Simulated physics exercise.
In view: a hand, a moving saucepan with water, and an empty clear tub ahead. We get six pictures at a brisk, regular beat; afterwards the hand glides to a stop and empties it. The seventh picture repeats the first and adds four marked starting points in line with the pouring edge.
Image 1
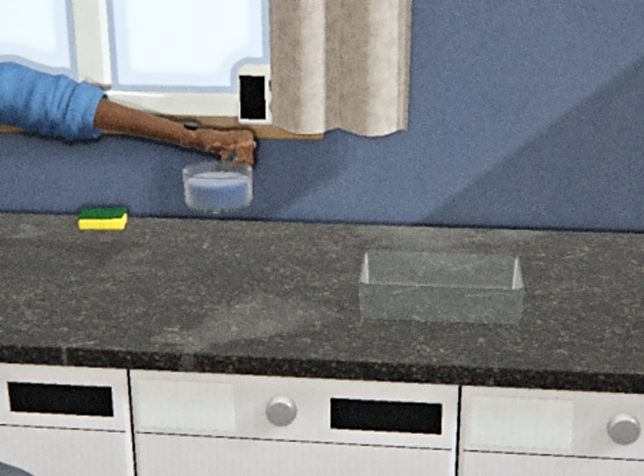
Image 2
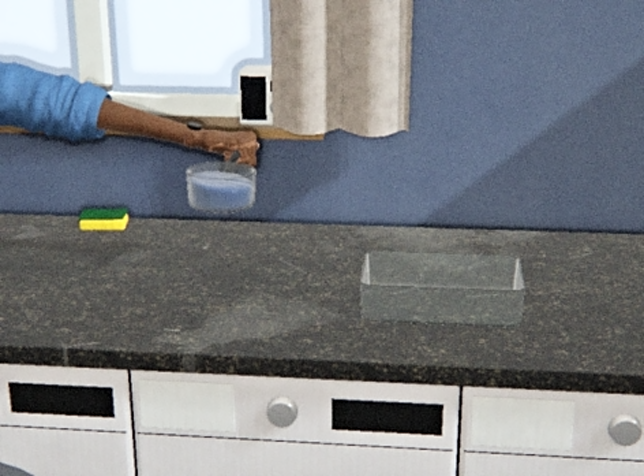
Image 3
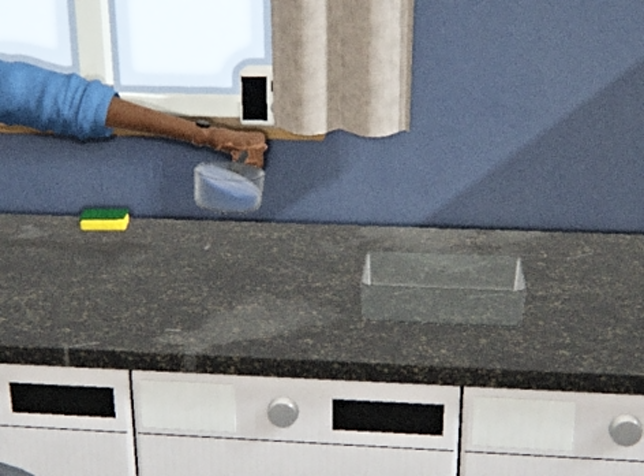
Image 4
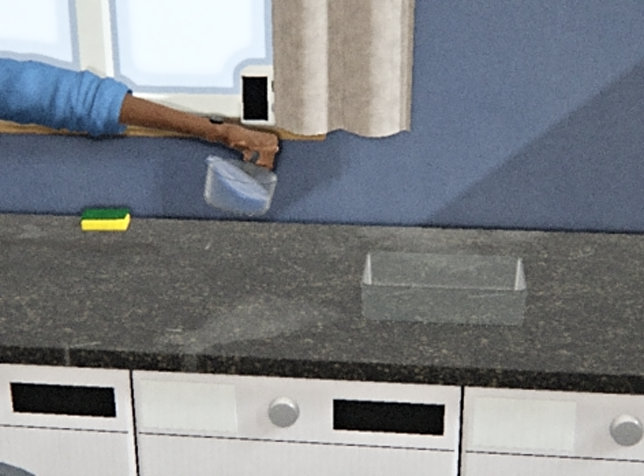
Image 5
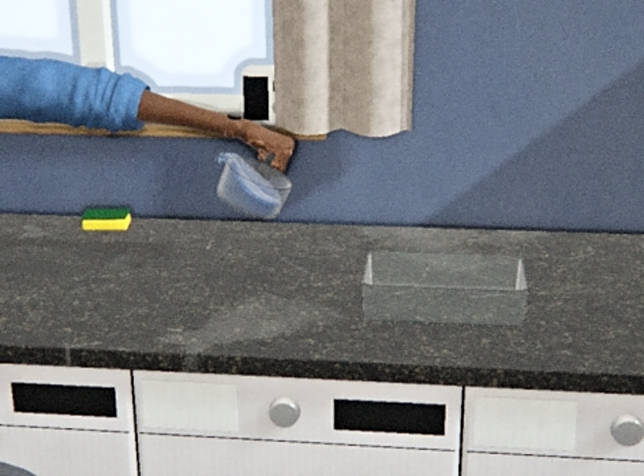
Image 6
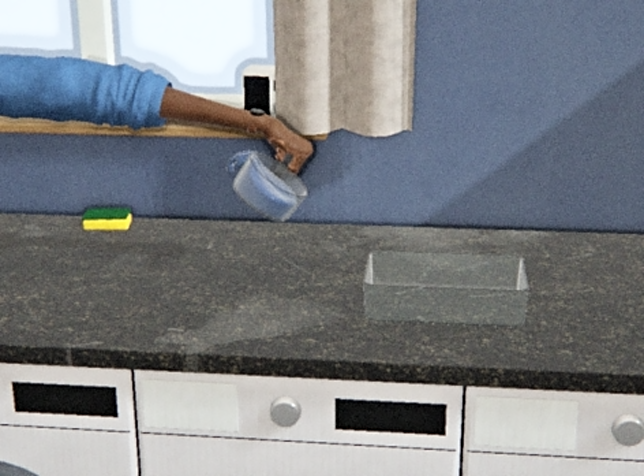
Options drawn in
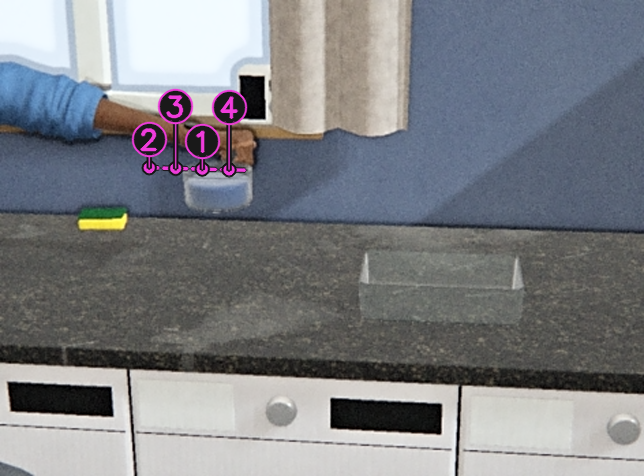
A brown-skinned hand in a blue sleeve holds a small clear pan of bluish water above a dark speckled kitchen counter, seen from the front and slightly above. A green-and-yellow sponge lies at left and an empty clear tub sits at right, before a blue wall with a window and beige curtain. The arm moves the upright pan slightly right, then tilts it increasingly clockwise, water showing over its rim.
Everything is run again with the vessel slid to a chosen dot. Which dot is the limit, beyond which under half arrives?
That is spot 1.
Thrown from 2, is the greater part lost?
Yes, it does.
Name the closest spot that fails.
3.
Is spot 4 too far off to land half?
No.
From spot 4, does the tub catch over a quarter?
Yes.
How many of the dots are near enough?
Two of them.
On the marked copy, 1 at (202, 169); 2 at (149, 167); 3 at (175, 168); 4 at (229, 169).
For spot 1, about 63 % lands in the tub, 23 % falls short and 14 % goes beside or beyond.
For spot 2, about 0 % lands in the tub, 97 % falls short and 3 % goes beside or beyond.
For spot 3, about 22 % lands in the tub, 72 % falls short and 6 % goes beside or beyond.
For spot 4, about 71 % lands in the tub, 12 % falls short and 18 % goes beside or beyond.
